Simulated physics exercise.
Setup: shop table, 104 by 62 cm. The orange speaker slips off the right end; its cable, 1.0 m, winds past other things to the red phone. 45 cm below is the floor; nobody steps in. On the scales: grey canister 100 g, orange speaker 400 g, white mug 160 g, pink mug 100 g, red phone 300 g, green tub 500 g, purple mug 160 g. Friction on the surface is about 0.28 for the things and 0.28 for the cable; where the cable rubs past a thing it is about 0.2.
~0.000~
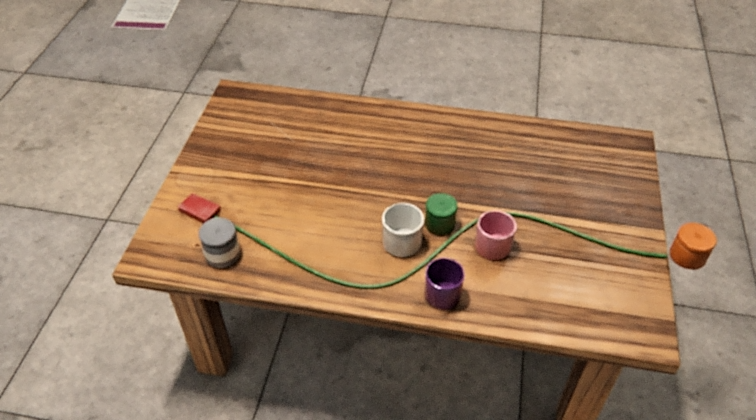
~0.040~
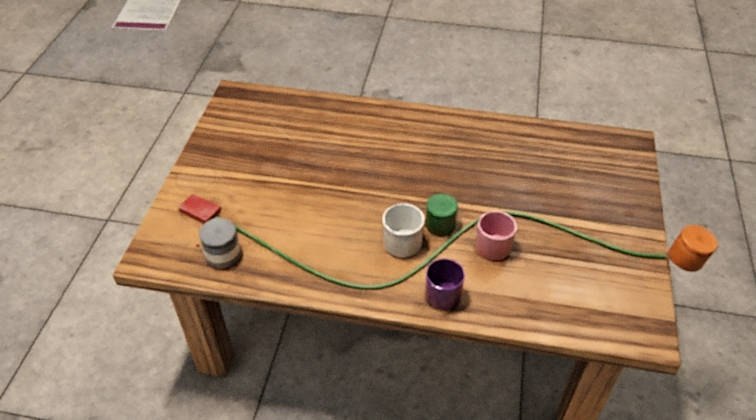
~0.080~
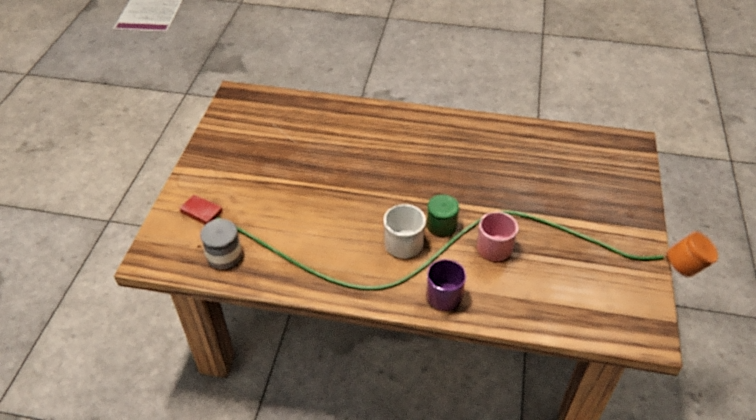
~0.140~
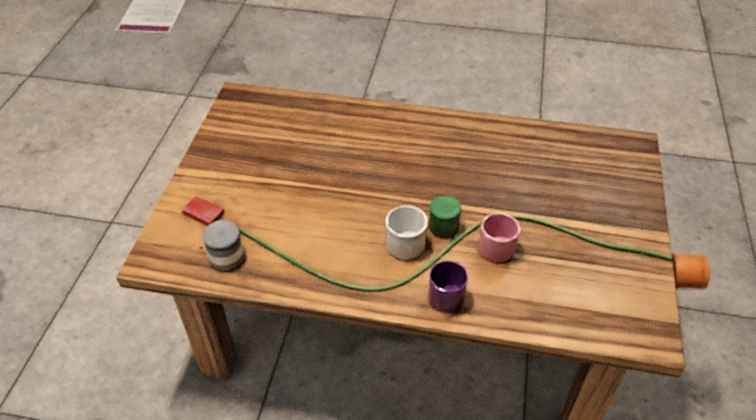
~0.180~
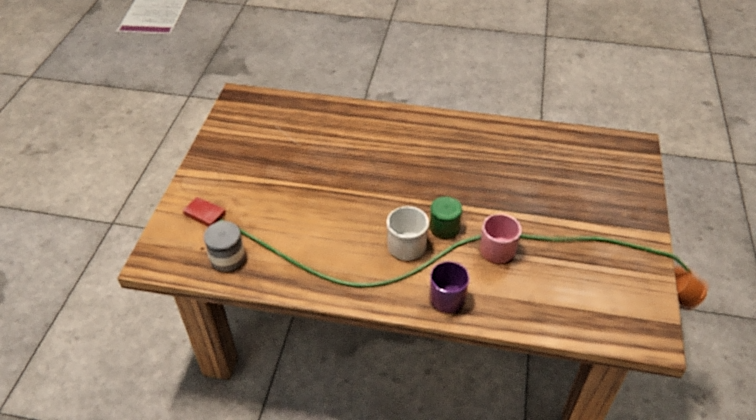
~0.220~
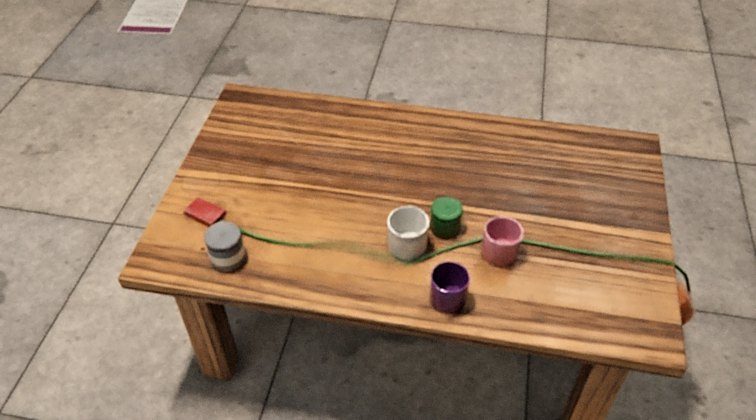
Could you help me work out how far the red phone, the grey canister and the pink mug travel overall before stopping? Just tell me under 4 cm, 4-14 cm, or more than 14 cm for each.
The red phone goes more than 14 cm, the grey canister goes under 4 cm, the pink mug goes more than 14 cm.
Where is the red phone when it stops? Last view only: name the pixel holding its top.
End position in the last picture: Approx. (377, 236).
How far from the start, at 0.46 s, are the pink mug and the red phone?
The pink mug is 20 cm out and the red phone is 20 cm out.
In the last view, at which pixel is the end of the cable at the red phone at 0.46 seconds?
Roughly at pixel (319, 228).
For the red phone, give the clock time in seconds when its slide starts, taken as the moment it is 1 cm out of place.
About: Red phone 0.26 s.
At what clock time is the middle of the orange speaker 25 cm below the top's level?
Roughly 0.36 s.
At 0.5 s, the cable's tail end at (319, 228); red phone 20 cm off its start, pink mug 19 cm off its start, white mug 13 cm off its start.
At 0.7 s, the cable's tail end at (393, 239); red phone 35 cm off its start, pink mug over the edge, white mug 15 cm off its start.
At 1.0 s, the cable's tail end at (397, 240); red phone 36 cm off its start at (377, 236), pink mug over the edge, white mug 15 cm off its start at (417, 167).
At 1.2 s, the cable's tail end at (397, 240); red phone 36 cm off its start, pink mug over the edge, white mug 15 cm off its start.
At 2.4 s, the cable's tail end at (397, 240); red phone 36 cm off its start at (377, 236), pink mug over the edge, grey canister 0 cm off its start at (222, 234), white mug 15 cm off its start at (417, 167).
